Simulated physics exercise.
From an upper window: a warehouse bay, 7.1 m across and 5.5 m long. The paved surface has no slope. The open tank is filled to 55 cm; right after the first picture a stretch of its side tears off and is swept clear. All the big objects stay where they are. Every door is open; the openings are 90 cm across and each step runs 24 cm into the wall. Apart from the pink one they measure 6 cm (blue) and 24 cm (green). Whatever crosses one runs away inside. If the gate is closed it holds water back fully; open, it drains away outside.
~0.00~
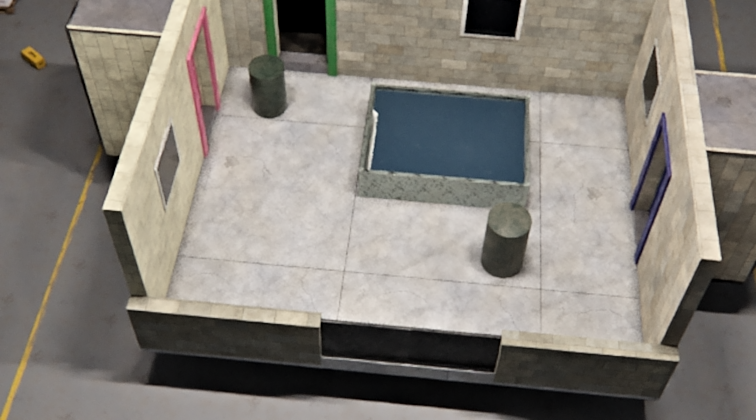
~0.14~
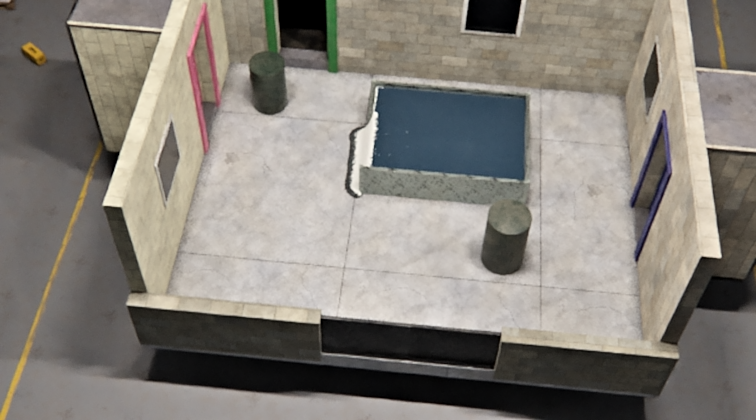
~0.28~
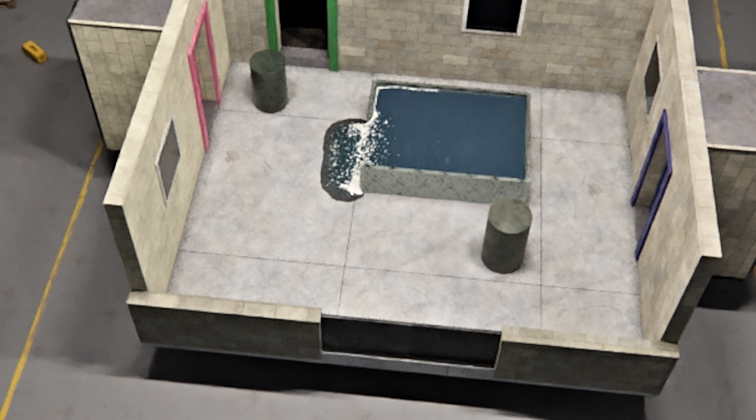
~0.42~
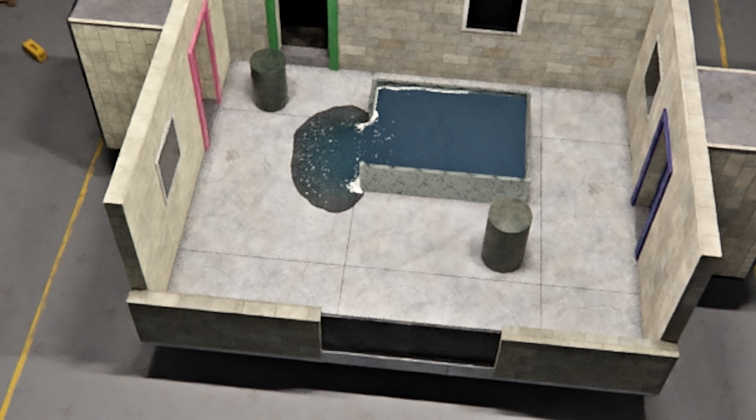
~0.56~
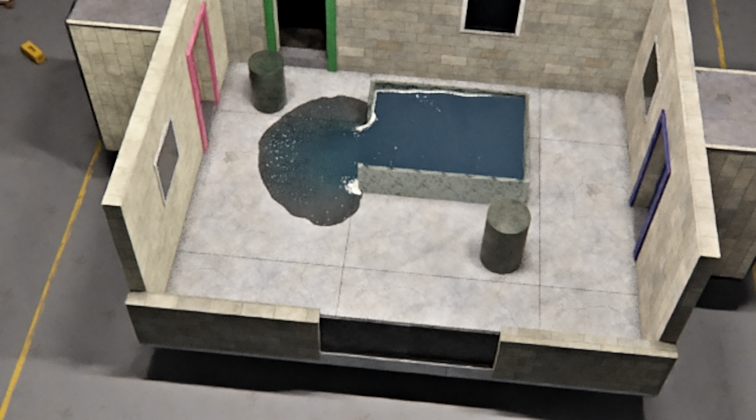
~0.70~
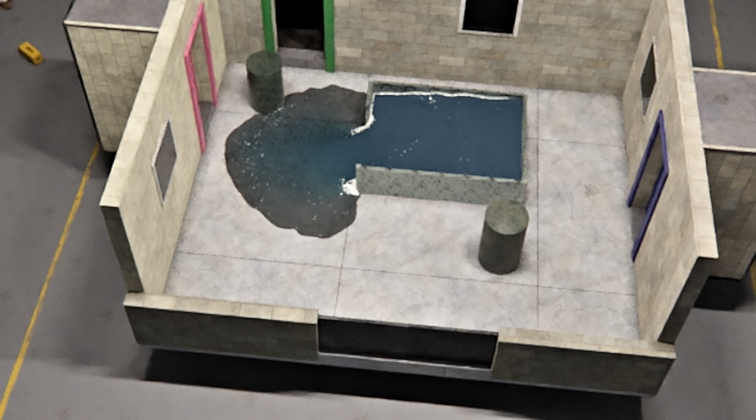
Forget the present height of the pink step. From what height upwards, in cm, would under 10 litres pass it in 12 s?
At least 25 cm or so.
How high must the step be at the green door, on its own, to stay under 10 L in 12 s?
Roughly 10.0 cm at green.
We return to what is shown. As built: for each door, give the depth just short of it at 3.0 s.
In cm: Pink 26, blue 0, green 12.
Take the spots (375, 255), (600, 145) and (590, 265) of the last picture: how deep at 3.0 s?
About 0, 0 and 0 cm.
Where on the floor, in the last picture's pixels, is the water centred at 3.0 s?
Near (337, 172).
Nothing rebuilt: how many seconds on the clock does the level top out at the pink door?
Around 2.2 s.
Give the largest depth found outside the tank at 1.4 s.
Roughly 30 cm.
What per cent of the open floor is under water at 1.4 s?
Near 25 per cent is wet.
After 1.4 s water covers 25 % of the floor, deepest (30 cm) near (352, 169); 25 cm at the pink door, 15 litres in over its 13 cm step.
After 3.0 s water covers 35 % of the floor, deepest (32 cm) near (159, 312); 26 cm at the pink door, 132 litres in over its 13 cm step.
After 12.0 s water covers 100 % of the floor, deepest (11 cm) near (526, 194); 7 cm at the pink door, 184 litres in over its 13 cm step.
At the pink door as built, the water arrived by 0.9 s and peaked near 30 cm at 2.2 s.
Run again over the same 12 s with other heights there, 40 litres in over 21 cm, 1 litre over 28 cm. The limit of 10 litres is kept from about 25 cm up.
